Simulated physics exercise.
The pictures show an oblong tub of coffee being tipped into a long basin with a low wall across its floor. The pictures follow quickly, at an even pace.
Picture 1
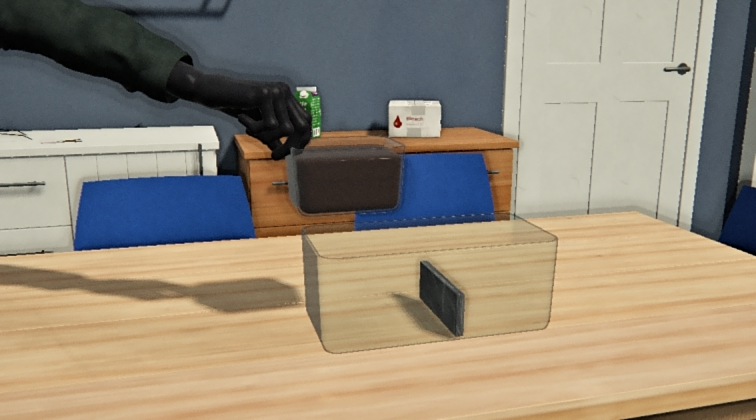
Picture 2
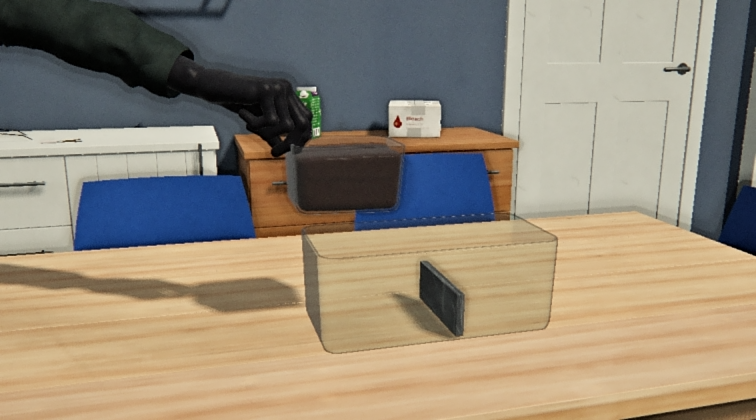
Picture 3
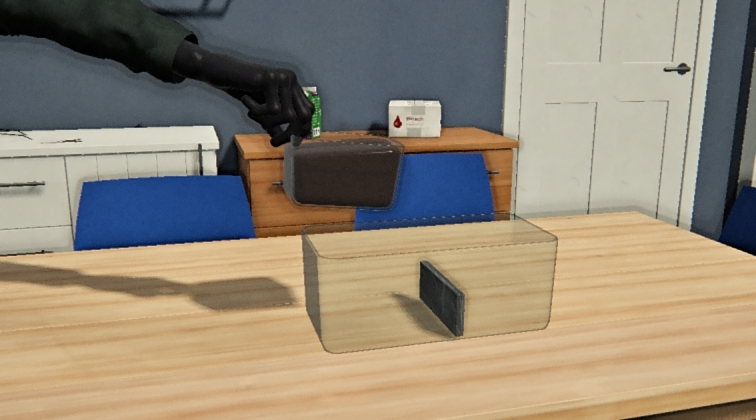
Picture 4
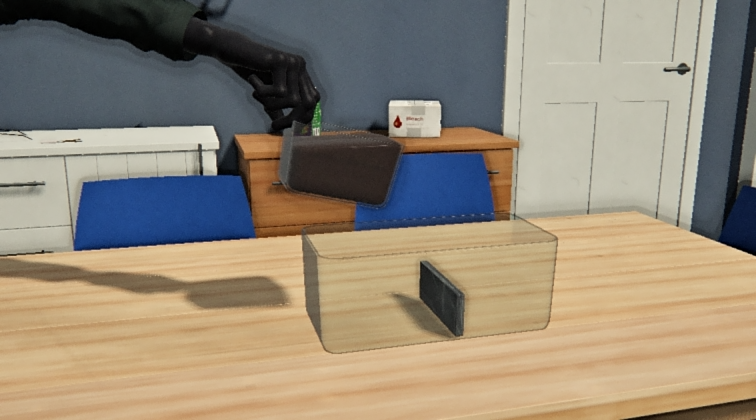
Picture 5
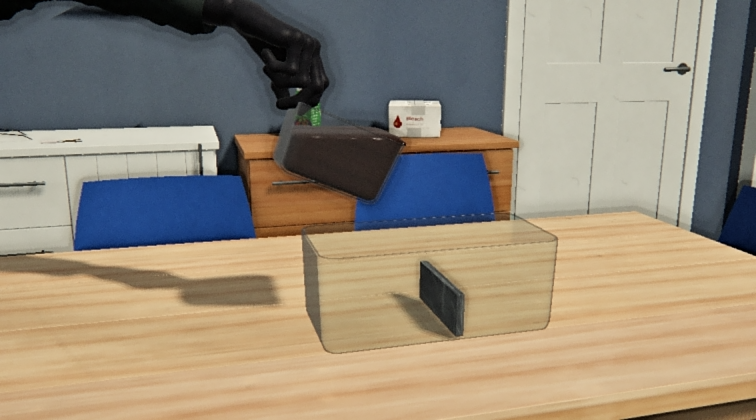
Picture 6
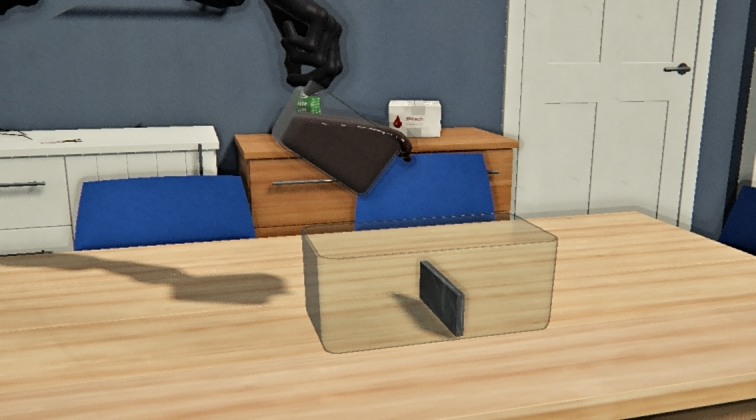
The clip opens with a black-gloved hand holding a tub of dark liquid nearly level above a long, clear basin with a small dark wall inside. The hand steadily tilts the tub down to the right, raising its left side, until a little liquid bulges over the lower right edge.
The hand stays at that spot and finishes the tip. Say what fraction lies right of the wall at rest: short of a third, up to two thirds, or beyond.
The share right of the wall is over two thirds.
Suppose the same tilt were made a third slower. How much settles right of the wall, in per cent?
Some 95 per cent.
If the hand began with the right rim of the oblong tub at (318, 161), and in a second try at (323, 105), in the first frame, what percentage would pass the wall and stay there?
The first gives 5 %, the second 20 %.
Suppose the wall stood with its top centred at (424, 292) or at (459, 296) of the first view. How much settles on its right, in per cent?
About 80 and 50 per cent.
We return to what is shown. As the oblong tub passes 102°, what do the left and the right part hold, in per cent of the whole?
Left: 5 %. Right: 20 %.
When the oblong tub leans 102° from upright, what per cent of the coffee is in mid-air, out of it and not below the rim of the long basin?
Roughly 50 in a hundred.
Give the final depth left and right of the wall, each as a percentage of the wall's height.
Left about 10, right about 60.
A moment on, the oblong tub is tipped right over and 26 per cent is still to pour, 3 is left of the wall and 19 right of it.
Next, the oblong tub is tipped right over and 0 per cent is still to pour, 4 is left of the wall and 80 right of it.
Then the oblong tub is tipped right over and 0 per cent is still to pour, 14 is left of the wall and 80 right of it.
Later the oblong tub is tipped right over and 0 per cent is still to pour, 15 is left of the wall and 80 right of it.
At rest 15 per cent lies left of the wall, 80 right of it and 5 outside.
